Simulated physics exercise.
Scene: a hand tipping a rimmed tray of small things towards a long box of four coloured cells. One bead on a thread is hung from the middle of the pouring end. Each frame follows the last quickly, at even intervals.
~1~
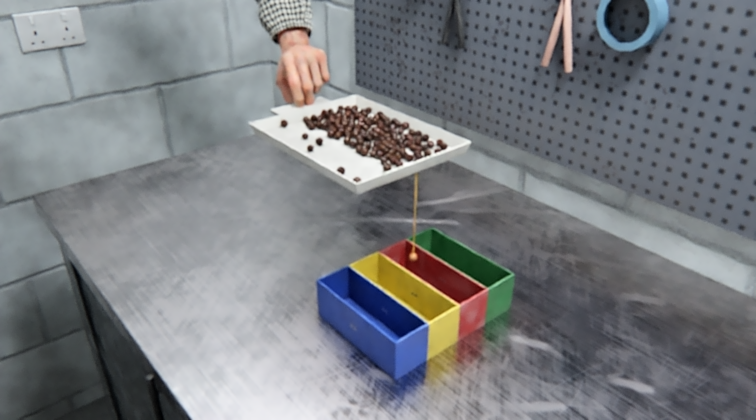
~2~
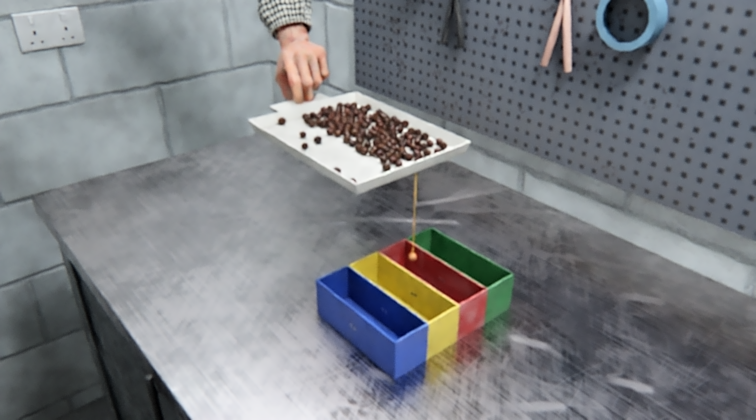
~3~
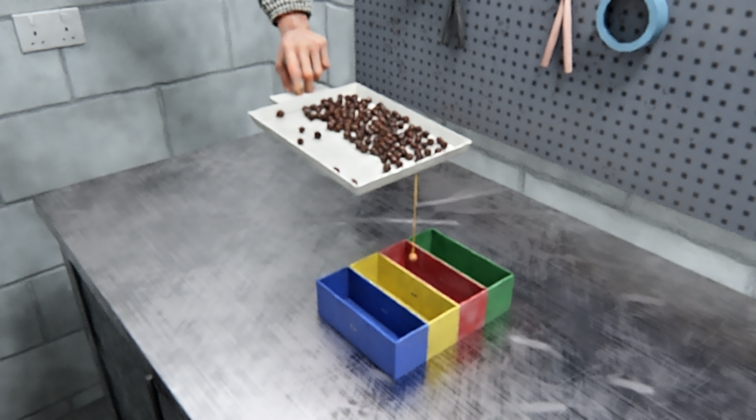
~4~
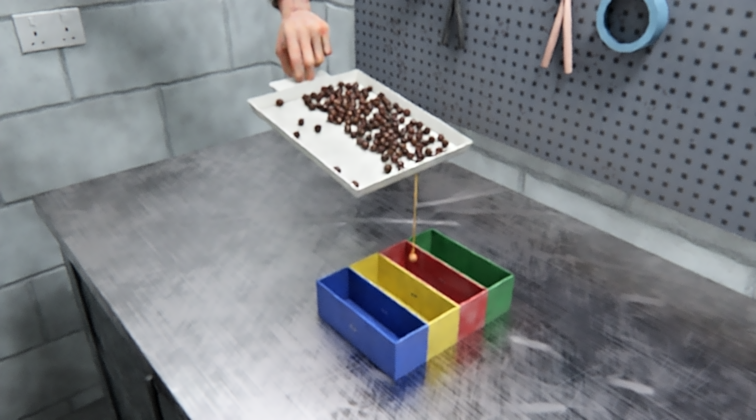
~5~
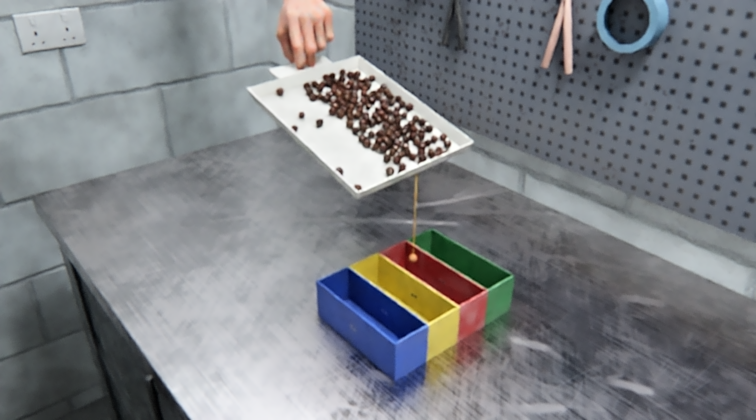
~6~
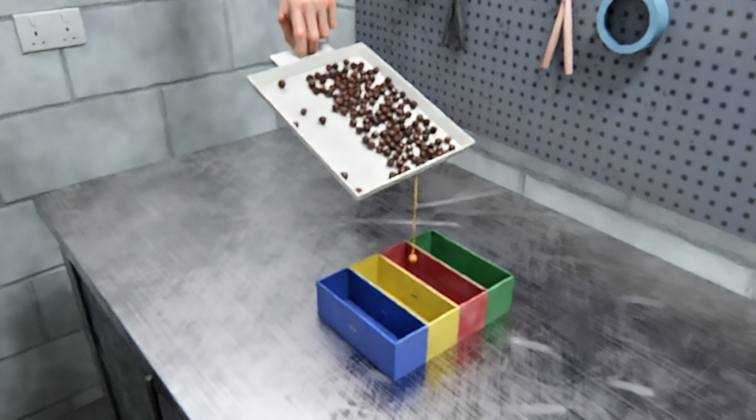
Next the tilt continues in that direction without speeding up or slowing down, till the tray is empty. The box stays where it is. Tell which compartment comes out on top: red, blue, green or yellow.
It is blue that comes out on top.
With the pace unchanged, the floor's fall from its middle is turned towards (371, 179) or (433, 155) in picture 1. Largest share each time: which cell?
Blue, then the green cell.
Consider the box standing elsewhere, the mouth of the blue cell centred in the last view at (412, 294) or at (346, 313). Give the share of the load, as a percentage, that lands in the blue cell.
Roughly 20 % and 20 %.
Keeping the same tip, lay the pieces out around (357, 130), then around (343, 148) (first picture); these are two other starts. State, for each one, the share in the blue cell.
Roughly 40 per cent, then roughly 40 per cent.
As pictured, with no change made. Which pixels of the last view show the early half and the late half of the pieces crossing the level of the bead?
Near (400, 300) and later near (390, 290).
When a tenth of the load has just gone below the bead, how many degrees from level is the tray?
My estimate is some 65 degrees.
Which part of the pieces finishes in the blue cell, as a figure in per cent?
I'd put that share near 40 per cent.
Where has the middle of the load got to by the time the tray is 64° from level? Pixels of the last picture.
In the last view, the load is centred close to (401, 184).
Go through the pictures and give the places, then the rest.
Corners of the pouring end at (357, 181) and (465, 142), level; middle of the load at (371, 134), chocolate balls; bead on its thread at (413, 257); blue cell at (412, 348); yellow cell at (443, 329); red cell at (472, 312); green cell at (499, 296), in the first frame.
Corners of the pouring end at (357, 181) and (465, 141), level; middle of the load at (371, 132), in the second frame.
Corners of the pouring end at (358, 183) and (466, 141), tipped barely, lowest at the left corner; middle of the load at (371, 128), in the third frame.
Corners of the pouring end at (358, 185) and (467, 141), tipped a little, lowest at the left corner; middle of the load at (372, 121), in the fourth frame.
Corners of the pouring end at (359, 188) and (468, 141), tipped clearly, lowest at the left corner; middle of the load at (374, 116), a small part on the move, in the fifth frame.
Corners of the pouring end at (359, 190) and (469, 141), tipped clearly, lowest at the left corner; middle of the load at (378, 114), nearly all on the move; blue cell at (411, 349); yellow cell at (443, 331); red cell at (472, 313); green cell at (499, 297), in the sixth frame.
Soon after the last picture, tray tipped steeply; about two thirds on the tray; a small part in the yellow cell; a small part in the blue cell; a stray few in the red cell; a stray few in the green cell; about a third falling or outside the box.
A little later, tray tipped past a quarter turn; about a third in the blue cell; about a quarter in the yellow cell; a small part in the red cell; a stray few in the green cell; about a quarter falling or outside the box.
Later still, tray tipped past a quarter turn; about a third in the blue cell; about a quarter in the yellow cell; a small part in the red cell; a stray few in the green cell; about a quarter falling or outside the box.
By the end, tray tipped past a quarter turn; about a third in the blue cell; about a quarter in the yellow cell; a small part in the red cell; a stray few in the green cell; about a quarter outside the box.
